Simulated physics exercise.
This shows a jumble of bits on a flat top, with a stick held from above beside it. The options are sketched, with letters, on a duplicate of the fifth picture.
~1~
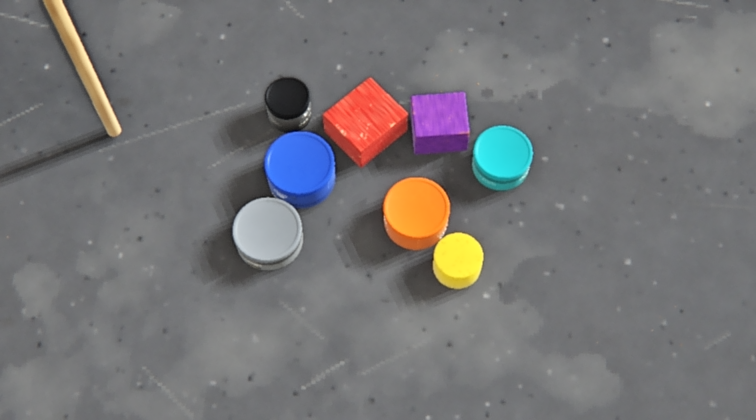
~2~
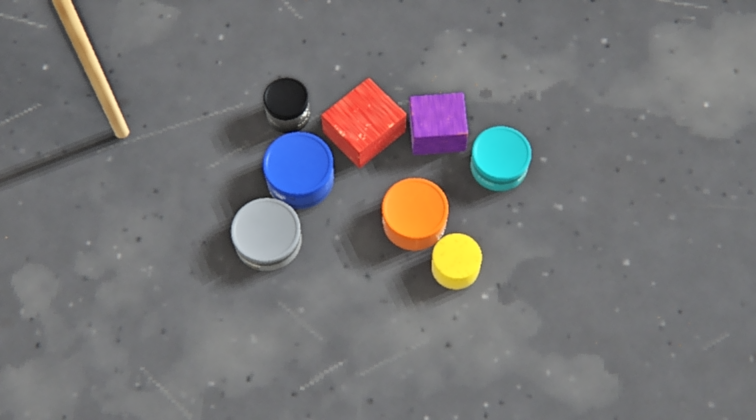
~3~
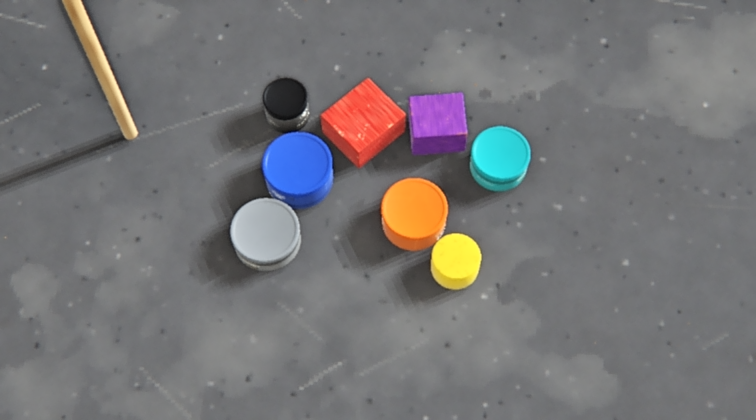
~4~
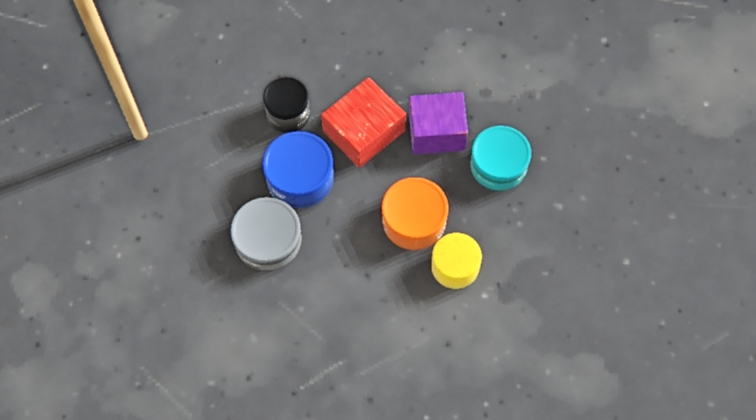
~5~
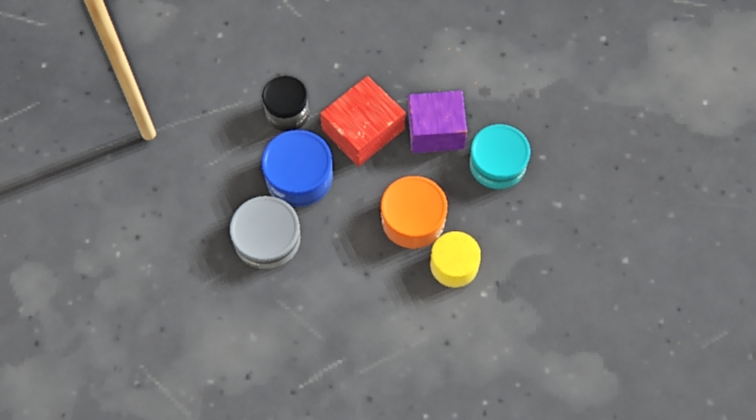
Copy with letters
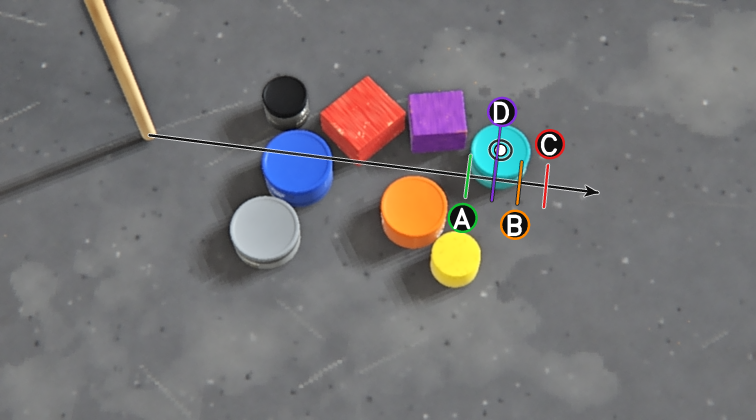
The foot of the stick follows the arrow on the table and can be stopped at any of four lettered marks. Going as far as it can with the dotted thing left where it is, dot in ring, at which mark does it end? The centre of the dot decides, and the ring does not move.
It should halt at A.
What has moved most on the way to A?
The blue tub has gone farthest.
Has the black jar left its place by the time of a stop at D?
No.
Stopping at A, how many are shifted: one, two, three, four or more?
In all, two.
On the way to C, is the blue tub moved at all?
Yes.
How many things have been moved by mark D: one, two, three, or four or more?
In all, three.
On the marked copy, A at (468, 176); B at (520, 182); C at (546, 186); D at (494, 179); the arrow from (149, 135) to (597, 193); the white dot at (500, 150).
Following A. Soon after the start, foot of the stick (262, 150).
Later, foot of the stick (376, 165); blue tub (326, 189); red block (374, 119).
In the end, foot of the stick (468, 177); blue tub (326, 189); red block (376, 118); the dot is still in its ring.
As for the rest, B shifts the dotted thing to (534, 147); C shifts the dotted thing to (535, 146); D shifts the dotted thing to (521, 152).
